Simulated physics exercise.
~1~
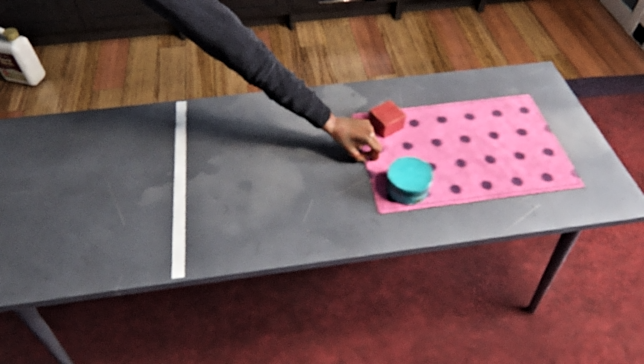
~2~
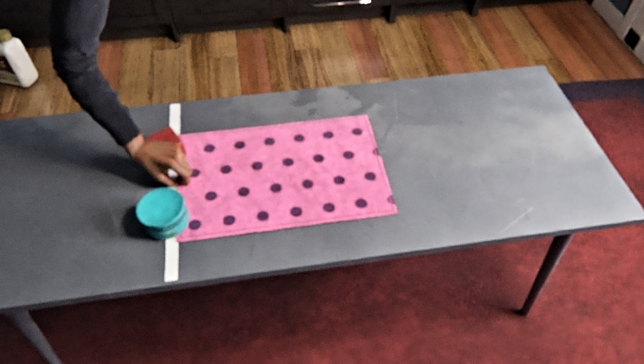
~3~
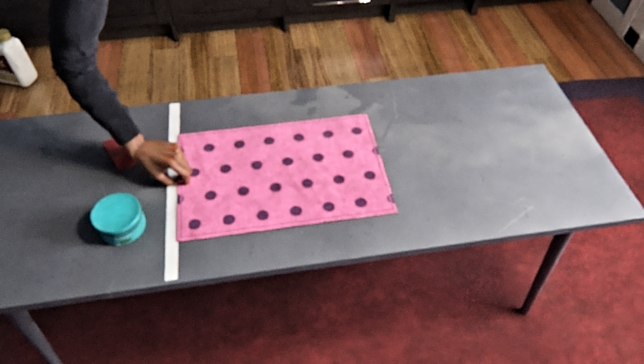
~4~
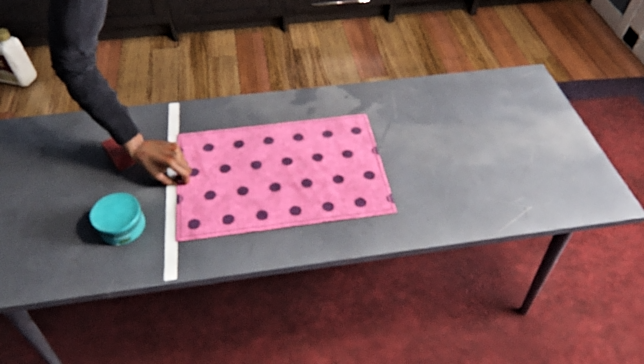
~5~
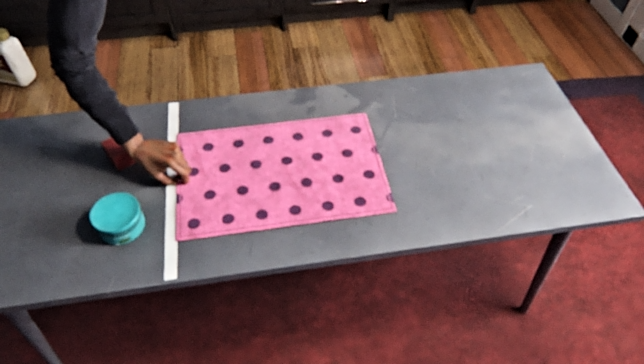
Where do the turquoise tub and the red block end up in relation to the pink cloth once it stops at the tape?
Both end up off the cloth, resting on the bare table to the left of its front edge, past the white tape.
